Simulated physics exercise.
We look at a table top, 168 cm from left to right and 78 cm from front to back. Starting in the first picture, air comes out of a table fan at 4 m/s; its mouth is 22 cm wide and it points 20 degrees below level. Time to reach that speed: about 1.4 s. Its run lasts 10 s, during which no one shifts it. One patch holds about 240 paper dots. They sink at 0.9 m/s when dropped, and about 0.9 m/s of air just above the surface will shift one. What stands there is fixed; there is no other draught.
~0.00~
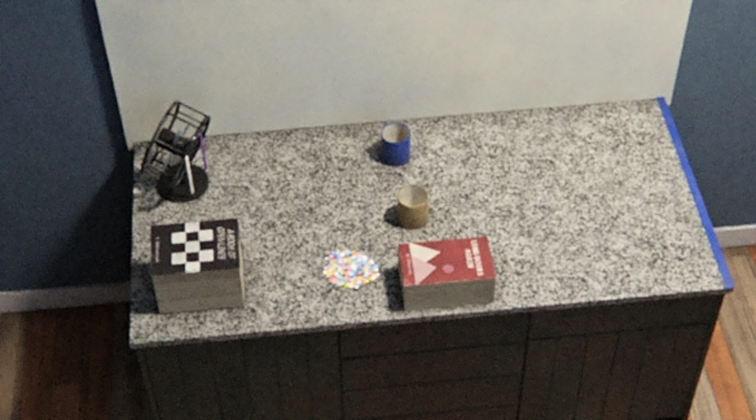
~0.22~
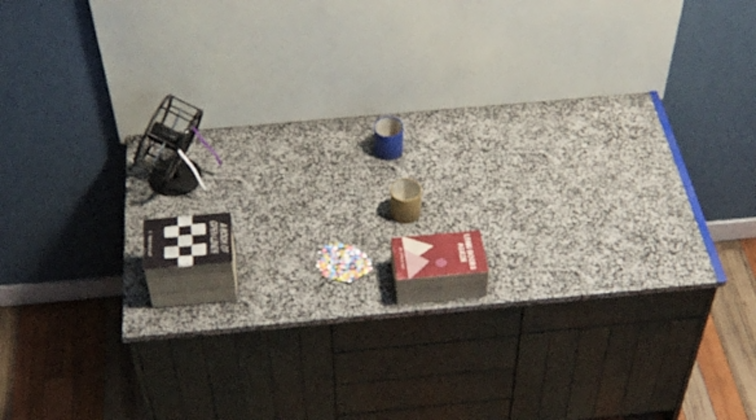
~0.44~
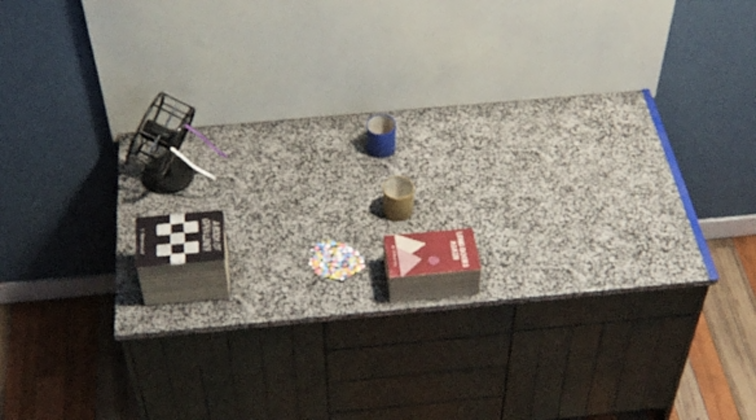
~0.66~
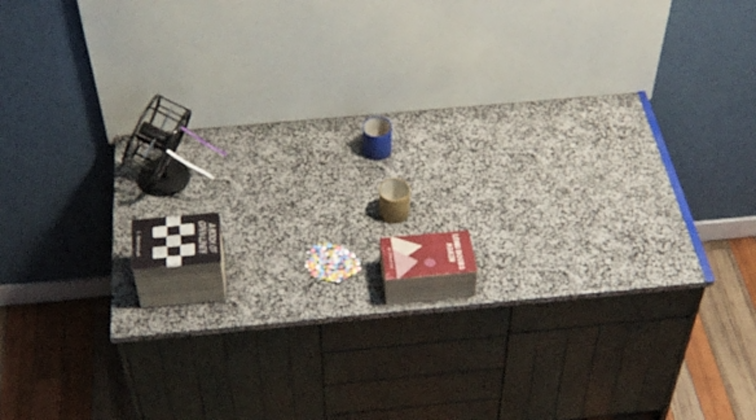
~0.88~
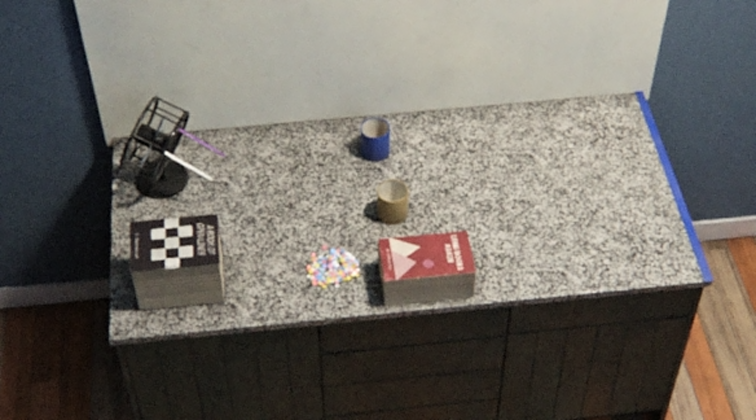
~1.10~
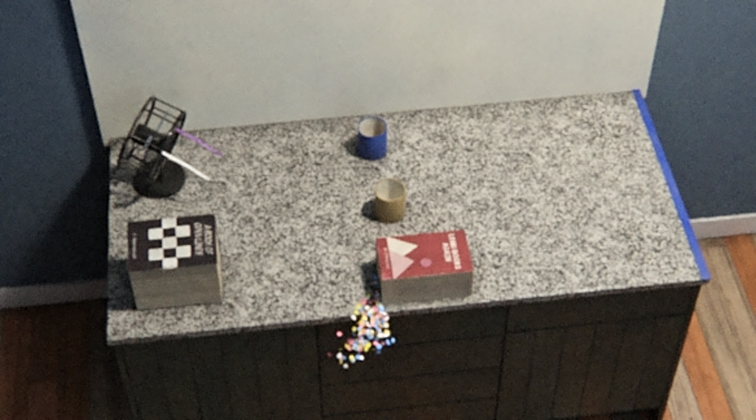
Colourful paper dots resting beside a red book on a speckled counter, then stirring and streaming over the front edge as a black table fan faces them.
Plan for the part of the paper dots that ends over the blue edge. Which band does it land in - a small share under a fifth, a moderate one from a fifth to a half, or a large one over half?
It lands in the small band.
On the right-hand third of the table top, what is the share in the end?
0 %.
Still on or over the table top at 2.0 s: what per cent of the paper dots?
Close to 0 in a hundred are still there at that time.
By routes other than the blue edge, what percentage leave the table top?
About 100 %.
After 2.0 s, 0 % are over the blue edge; 100 % have settled or left.
After 3.2 s, 0 % are over the blue edge; 100 % have settled or left.
After 5.5 s, 0 % are over the blue edge; 100 % have settled or left.
After 10.0 s, at the end, 0 % are over the blue edge.
